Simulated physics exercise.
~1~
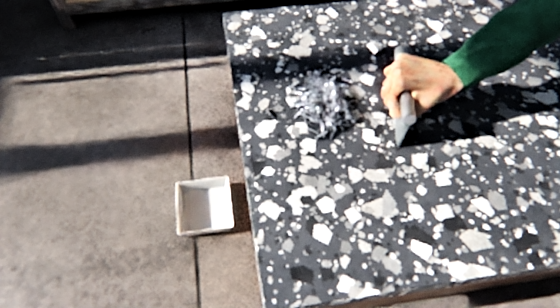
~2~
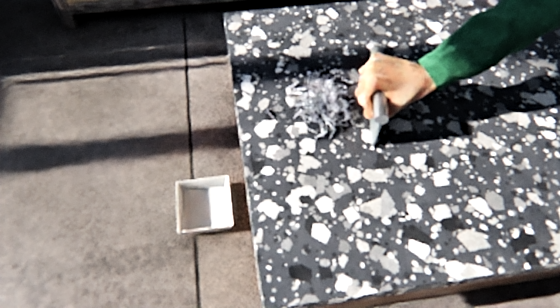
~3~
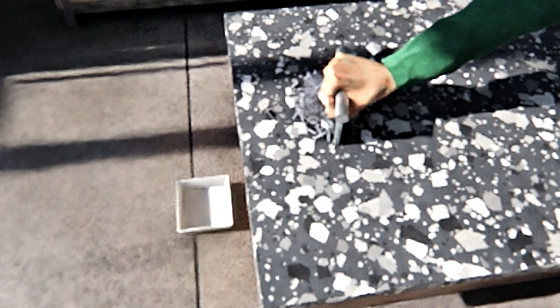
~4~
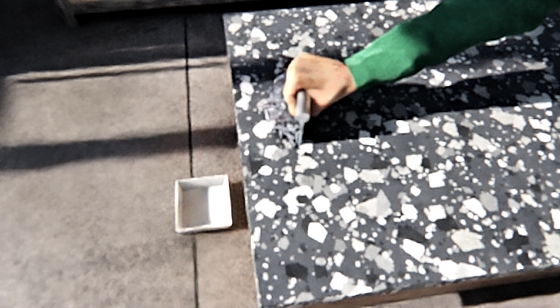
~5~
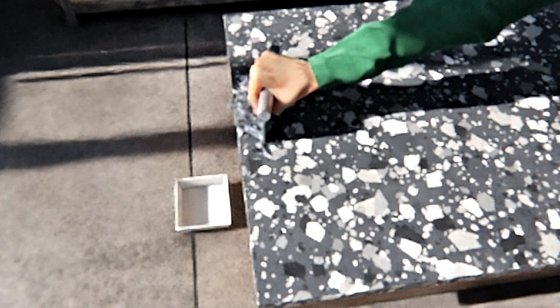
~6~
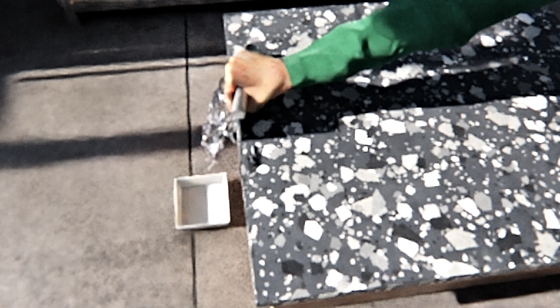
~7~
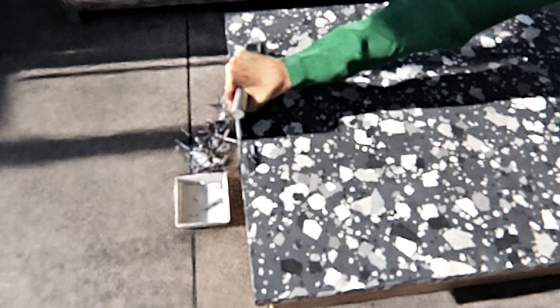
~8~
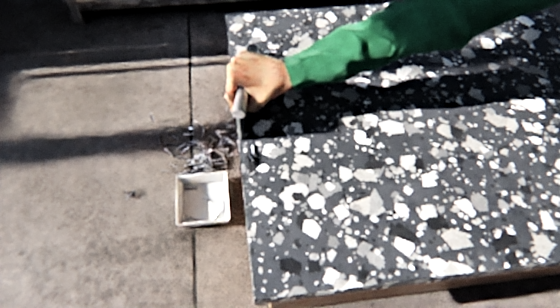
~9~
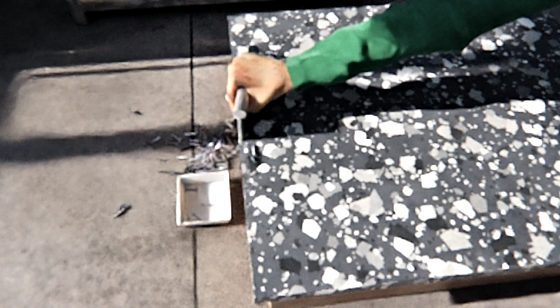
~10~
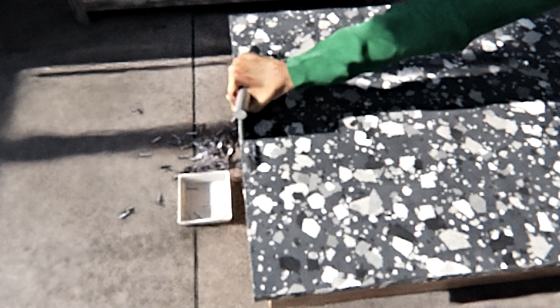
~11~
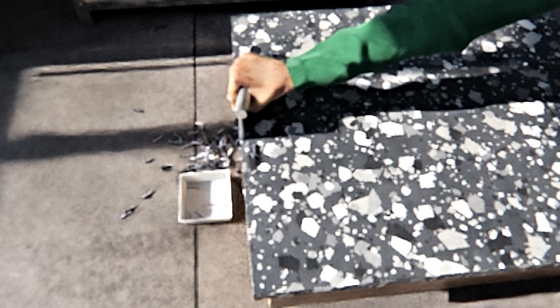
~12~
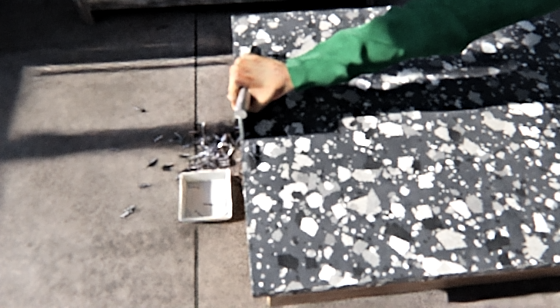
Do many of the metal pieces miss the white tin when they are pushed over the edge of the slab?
Yes, many of them miss and end up scattered on the paving behind and beside the white tin. Hardly any end up inside it.
